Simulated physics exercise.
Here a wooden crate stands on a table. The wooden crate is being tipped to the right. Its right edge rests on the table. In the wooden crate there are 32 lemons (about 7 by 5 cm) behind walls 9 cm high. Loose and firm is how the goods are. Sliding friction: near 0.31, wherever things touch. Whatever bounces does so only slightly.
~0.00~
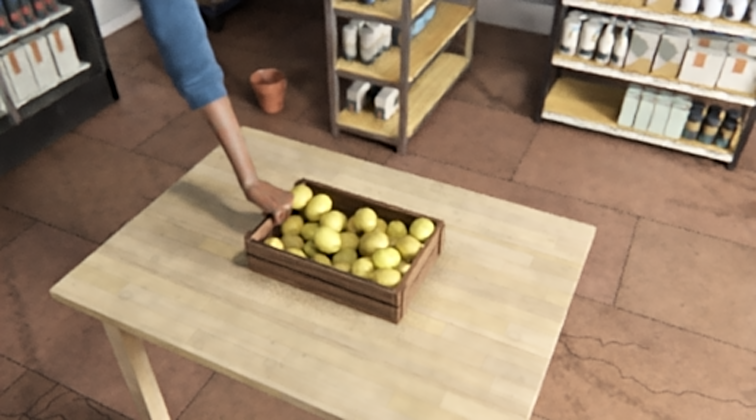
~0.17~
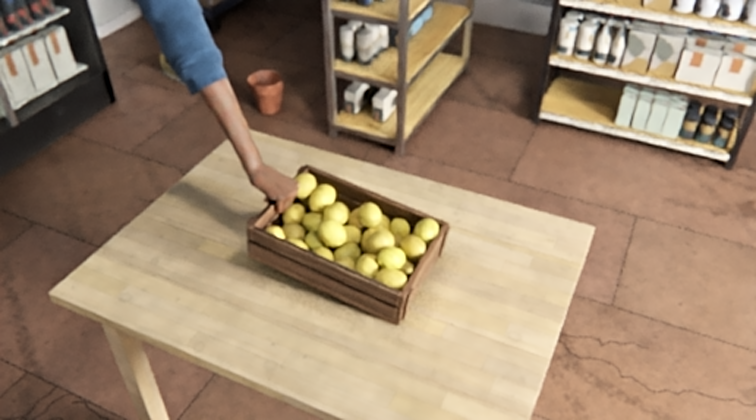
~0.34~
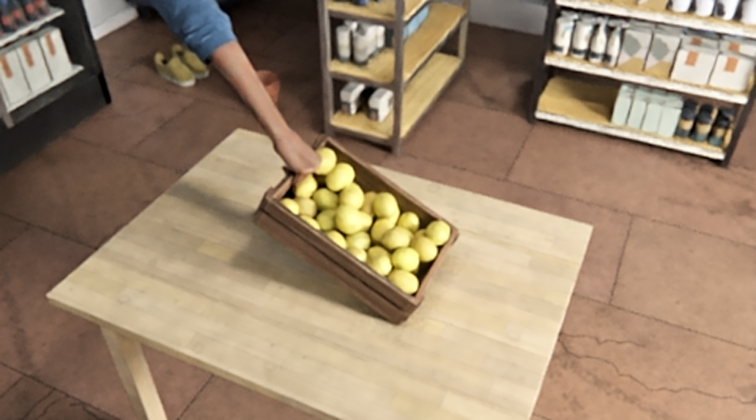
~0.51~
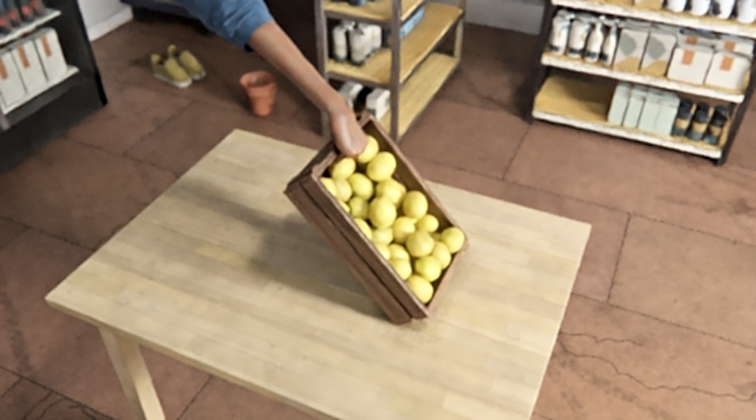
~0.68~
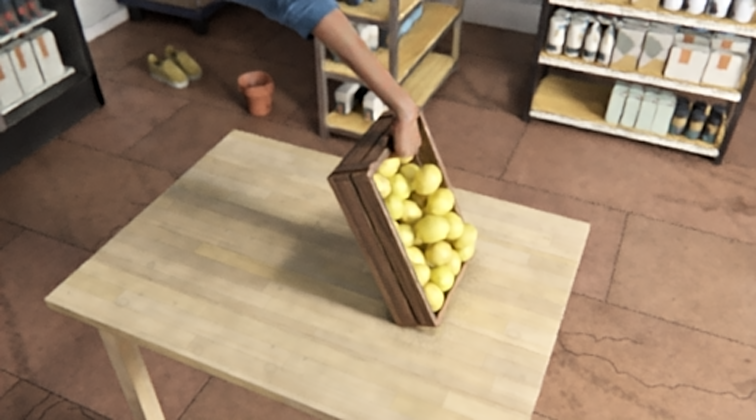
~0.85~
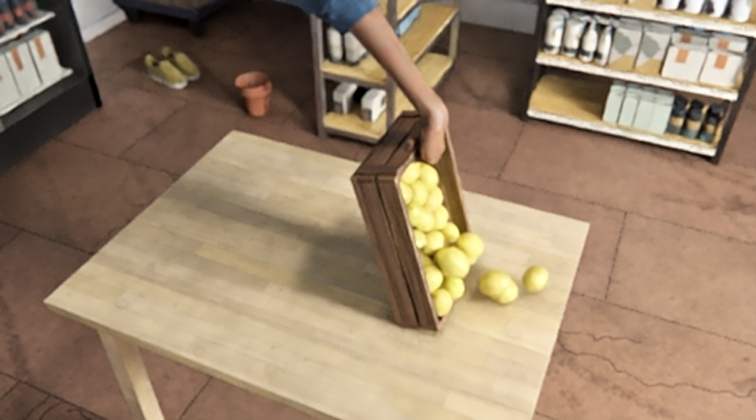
The footage shows a hand gripping the left end of a wooden crate of lemons on a table and raising it, tilting the crate steeply to the right until several lemons tumble out over its lower edge.
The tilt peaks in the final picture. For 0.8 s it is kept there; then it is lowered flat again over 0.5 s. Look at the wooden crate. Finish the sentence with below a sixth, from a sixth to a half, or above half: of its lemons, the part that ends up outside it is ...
The part is from a sixth to a half.
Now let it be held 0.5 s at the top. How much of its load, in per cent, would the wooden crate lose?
In that case the wooden crate sheds 40 percent of its load.
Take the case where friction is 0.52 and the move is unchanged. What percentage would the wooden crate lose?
In that case the wooden crate sheds 50 per cent of its load.
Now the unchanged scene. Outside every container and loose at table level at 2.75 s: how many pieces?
I'd put it at close to 4.
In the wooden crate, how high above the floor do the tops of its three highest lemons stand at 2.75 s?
About 11 cm.
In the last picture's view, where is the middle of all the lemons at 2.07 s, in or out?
Middle approx. (396, 264).
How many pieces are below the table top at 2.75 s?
Count: Roughly 6.
After 1.15 s, tilt 74°; wooden crate 25 in, 7 out.
After 1.53 s, tilt 74°; wooden crate 24 in, 8 out.
After 2.07 s, tilt 5°; wooden crate 22 in, 10 out.
Final count (at 2.75 s), wooden crate 22 in, 10 out. Asked share, 10 of 32, 31 per cent.
